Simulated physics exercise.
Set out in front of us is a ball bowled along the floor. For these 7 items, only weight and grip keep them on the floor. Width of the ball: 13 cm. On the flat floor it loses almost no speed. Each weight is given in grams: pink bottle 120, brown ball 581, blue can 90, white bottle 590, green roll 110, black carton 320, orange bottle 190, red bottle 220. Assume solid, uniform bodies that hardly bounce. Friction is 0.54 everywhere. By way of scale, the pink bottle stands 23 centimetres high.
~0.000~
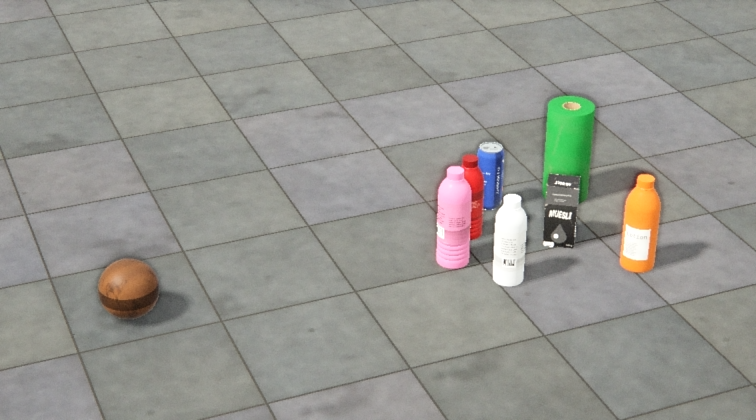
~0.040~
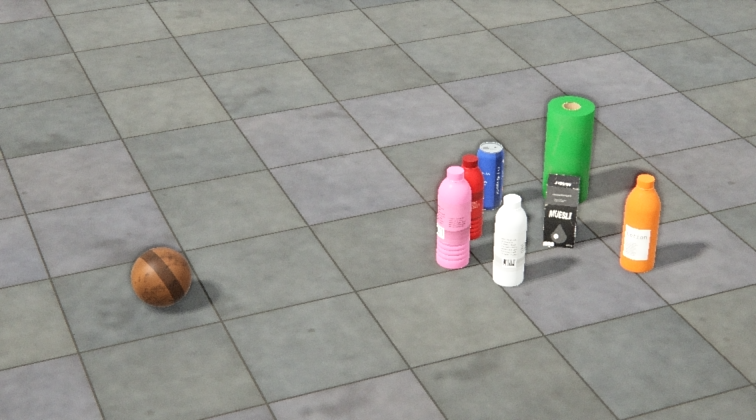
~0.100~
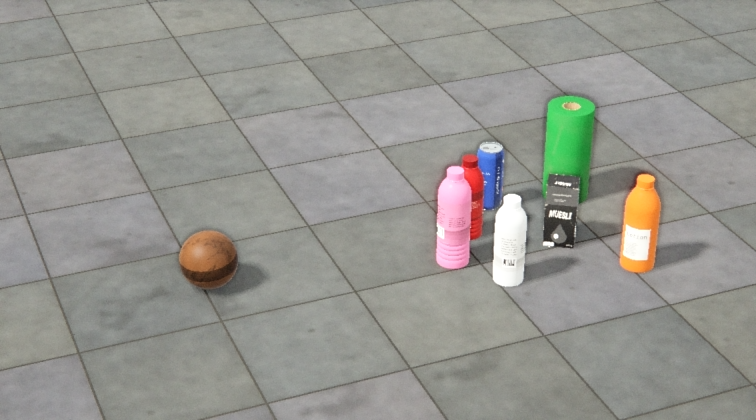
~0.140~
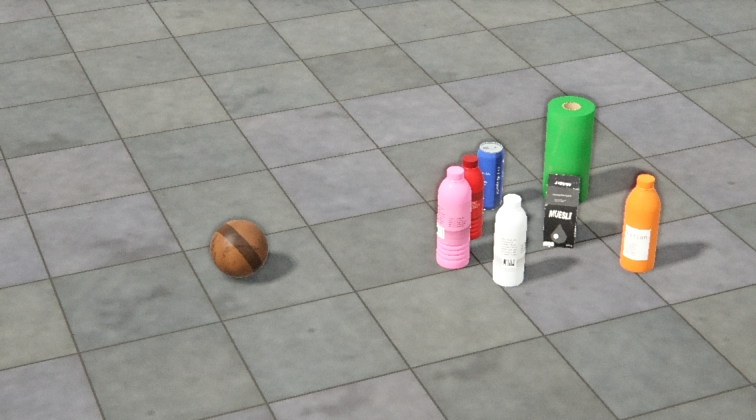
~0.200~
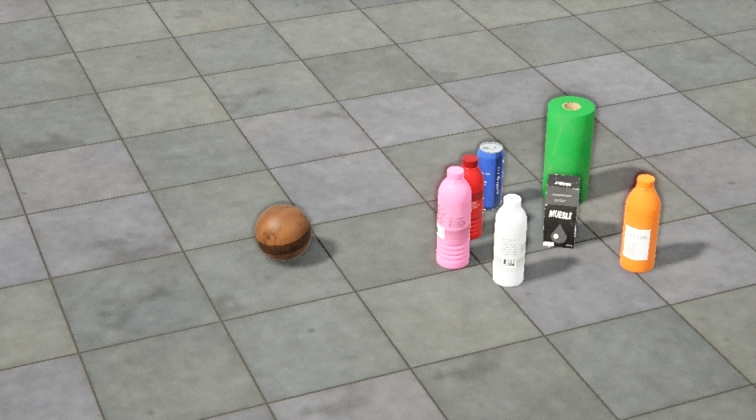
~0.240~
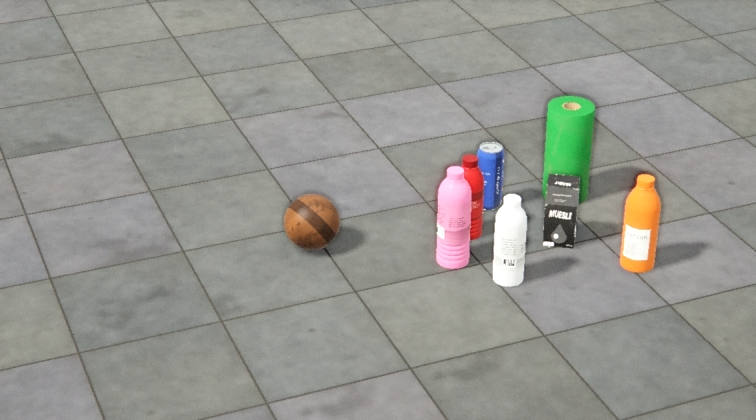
Green roll standing among bottles, a blue can and a black carton as a brown ball rolls rightward across grey tiles.
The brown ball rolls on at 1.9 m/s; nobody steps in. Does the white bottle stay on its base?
Yes.
After 0.44 s, ball has run 84 cm; brown ball near (444, 174).
After 0.74 s, ball has run 141 cm; brown ball near (615, 112).
After 1.04 s, ball has run 198 cm.
By the end (1.2 s), all 7 in place, give or take 8 cm. Seen from the same camera at the end, white bottle near (510, 239).
